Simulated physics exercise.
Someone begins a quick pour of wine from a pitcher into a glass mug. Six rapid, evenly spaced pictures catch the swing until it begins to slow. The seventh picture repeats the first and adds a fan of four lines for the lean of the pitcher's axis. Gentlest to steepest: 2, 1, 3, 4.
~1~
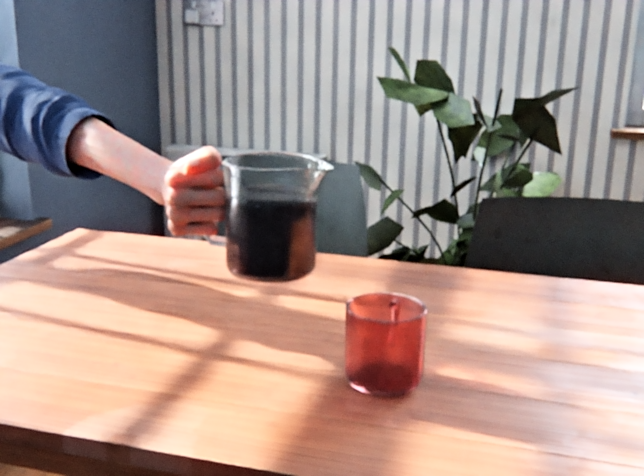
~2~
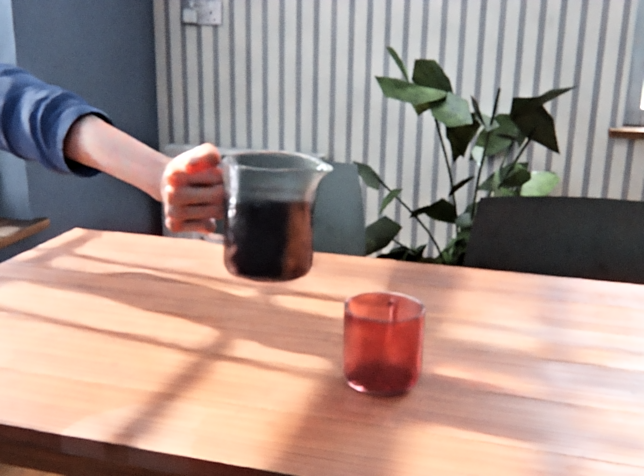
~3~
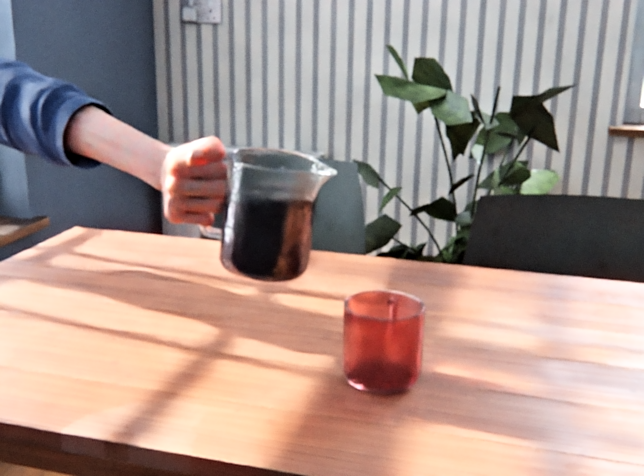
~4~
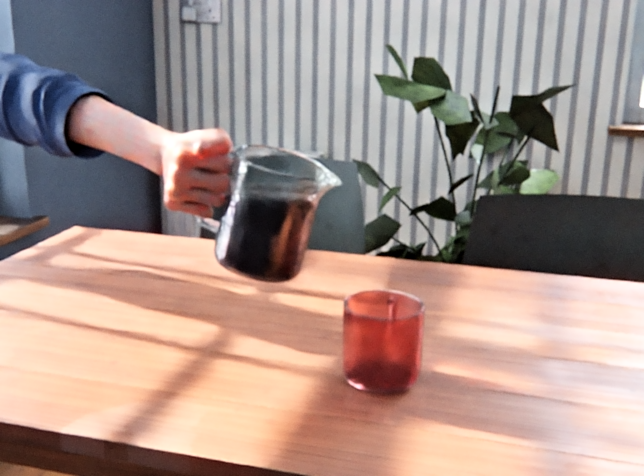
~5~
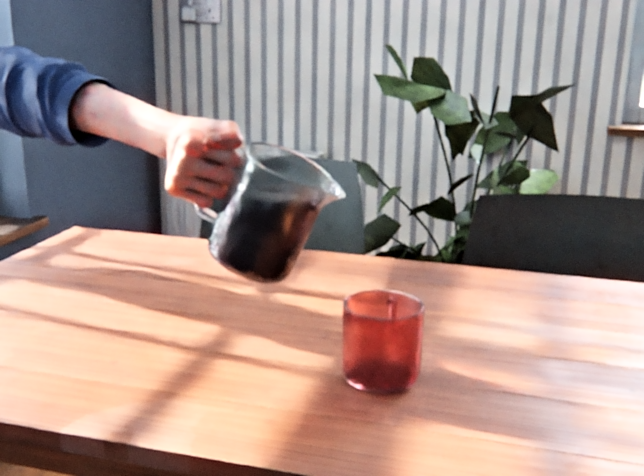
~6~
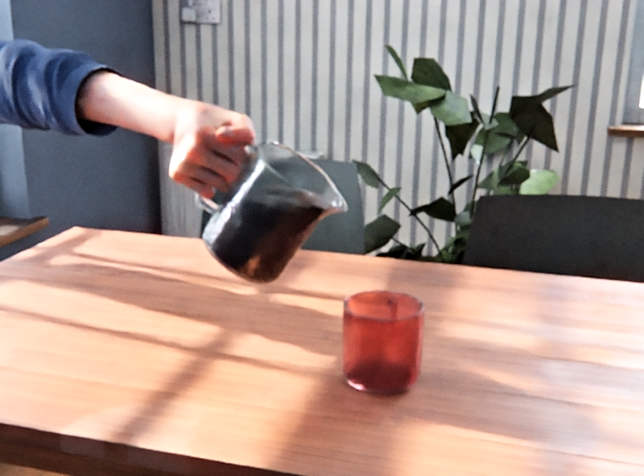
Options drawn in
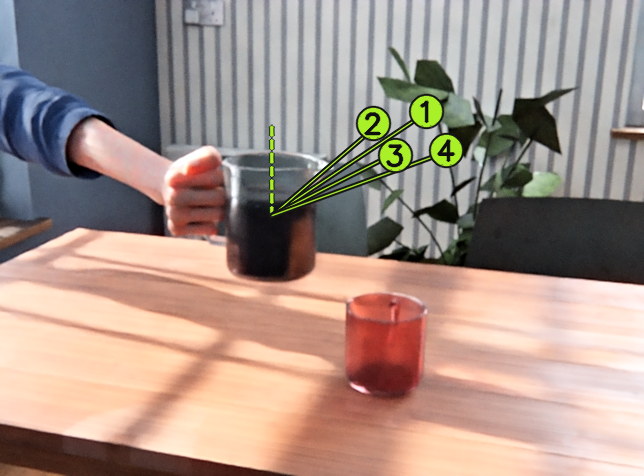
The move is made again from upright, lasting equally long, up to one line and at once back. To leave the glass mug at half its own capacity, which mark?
It is 4.
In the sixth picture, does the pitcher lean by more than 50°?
No, it does not.
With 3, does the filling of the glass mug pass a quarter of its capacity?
Yes, clearly.
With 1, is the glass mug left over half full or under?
Under.
In lime, 1 at (412, 121); 2 at (363, 137); 3 at (378, 161); 4 at (431, 157).
With 1, the glass mug ends with about 24 % of what it can hold.
With 2, the glass mug ends with about 14 % of what it can hold.
With 3, the glass mug ends with about 37 % of what it can hold.
With 4, the glass mug ends with about 50 % of what it can hold.
